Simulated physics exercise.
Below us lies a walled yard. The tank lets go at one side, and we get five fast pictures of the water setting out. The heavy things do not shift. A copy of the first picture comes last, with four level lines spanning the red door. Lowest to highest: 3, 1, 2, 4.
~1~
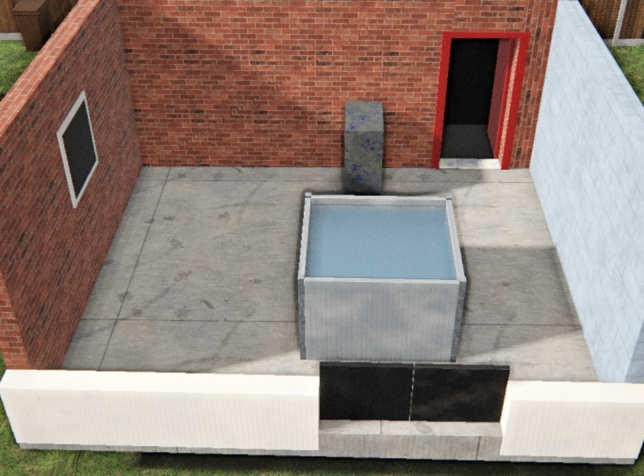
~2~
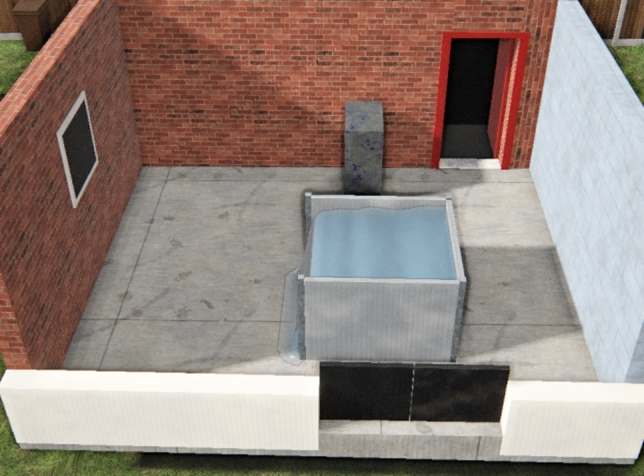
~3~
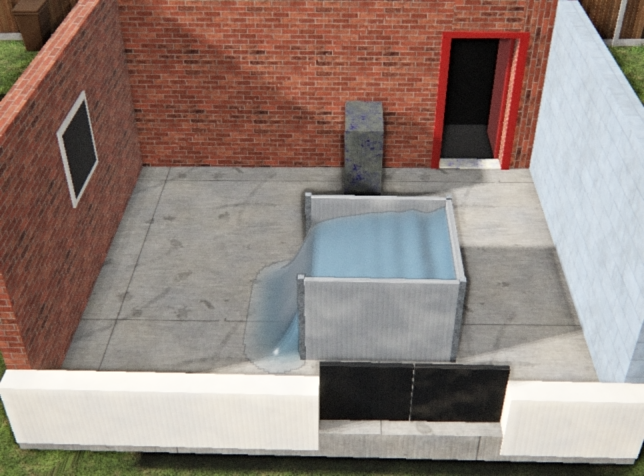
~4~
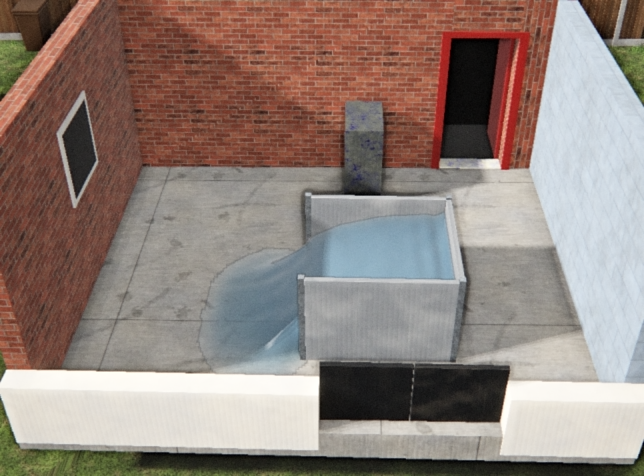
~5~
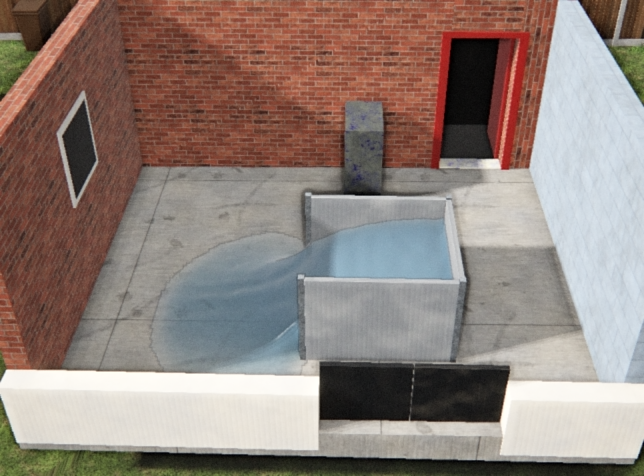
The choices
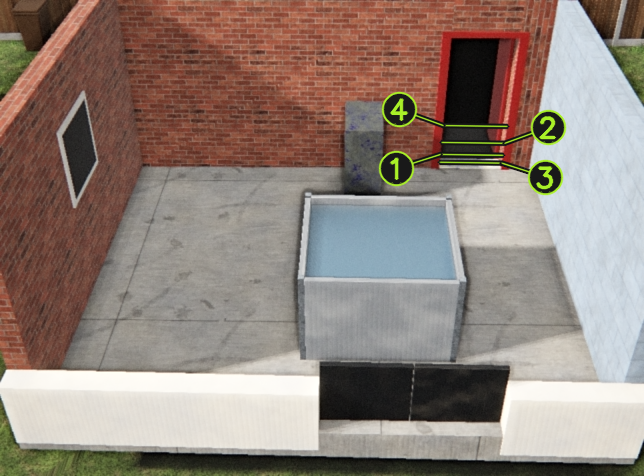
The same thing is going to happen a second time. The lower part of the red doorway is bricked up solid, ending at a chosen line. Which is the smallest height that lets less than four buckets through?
3.
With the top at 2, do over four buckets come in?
No.
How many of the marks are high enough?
All of them.
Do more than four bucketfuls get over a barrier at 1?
No, that is safe.
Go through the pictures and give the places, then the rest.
Water in the tank at rest, its middle at (380, 242); foot of the red doorway at (470, 168); shut gate at (413, 375).
Water covers 2 % of the ground and shows as far out as (287, 348).
Water covers 4 % of the ground and shows as far out as (254, 352).
Water covers 9 % of the ground and shows as far out as (259, 255).
Water covers 17 % of the ground and shows as far out as (161, 351).
On the marked copy, 1 at (471, 154); 2 at (473, 142); 3 at (470, 162); 4 at (475, 125); from the bottom up 3, 1, 2, 4.
Choosing 1, nothing gets over.
Choosing 2, nothing gets over.
Choosing 3, a splash gets over, under a bucket.
Choosing 4, nothing gets over.
